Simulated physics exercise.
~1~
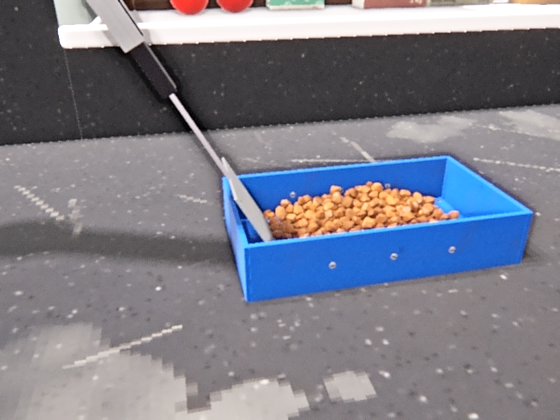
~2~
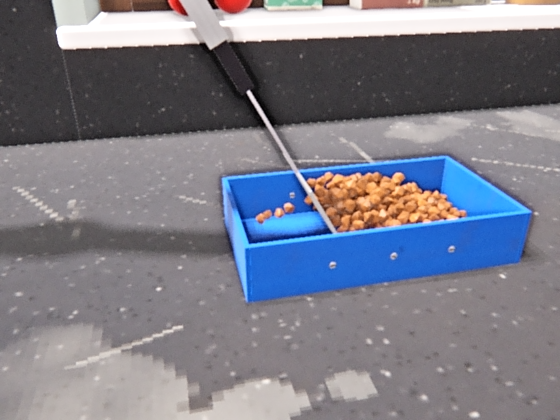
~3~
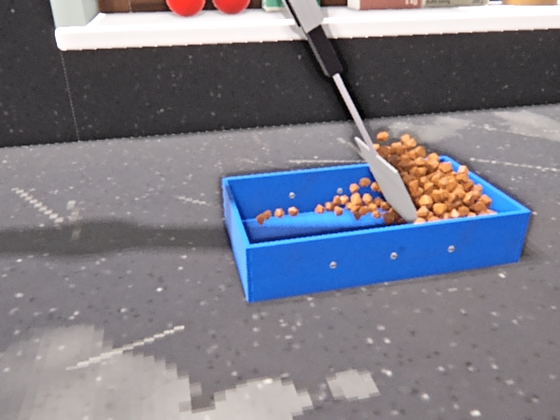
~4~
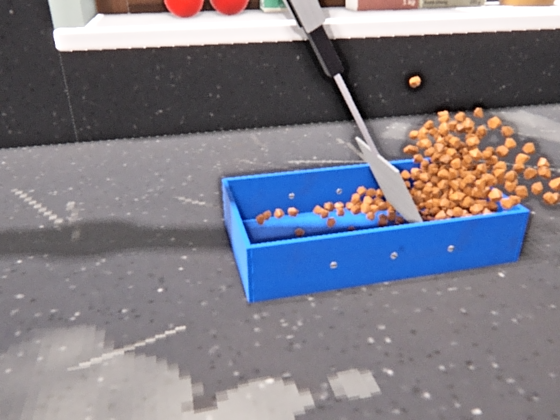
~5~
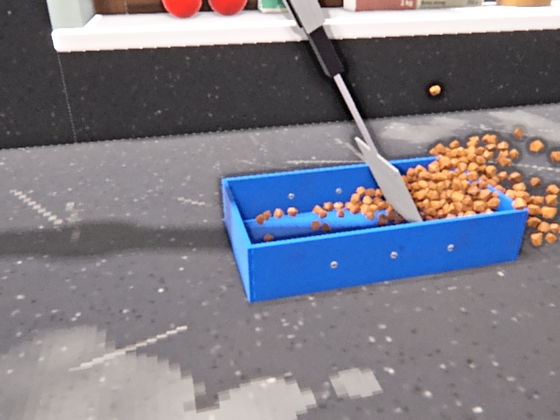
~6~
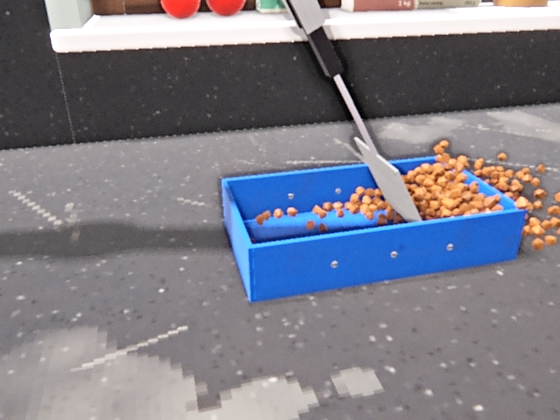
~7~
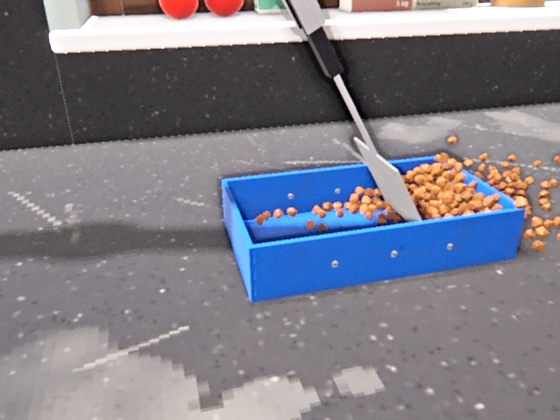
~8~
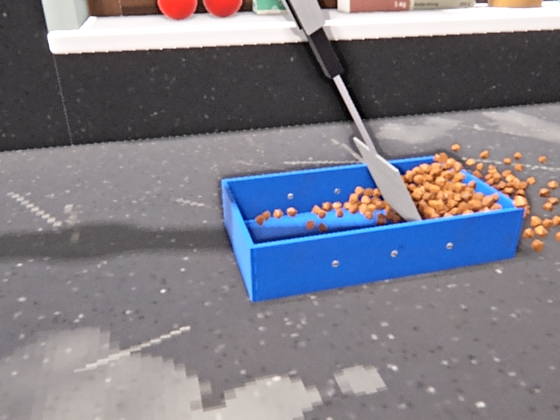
At the start, a spatula with a dark handle dips into the left end of a blue tray holding a loose pile of brown pet food pellets on a speckled grey table top. The blade sweeps right through the tray, pushing the pellets into a steep heap against the far right side. As it stops past the middle, the heap surges up and a spray of pellets flies over the right end. They drop and scatter on the table beside the tray. At the end, the spatula stays still, with most pellets heaped to its right, a few left behind it, and many lying outside.
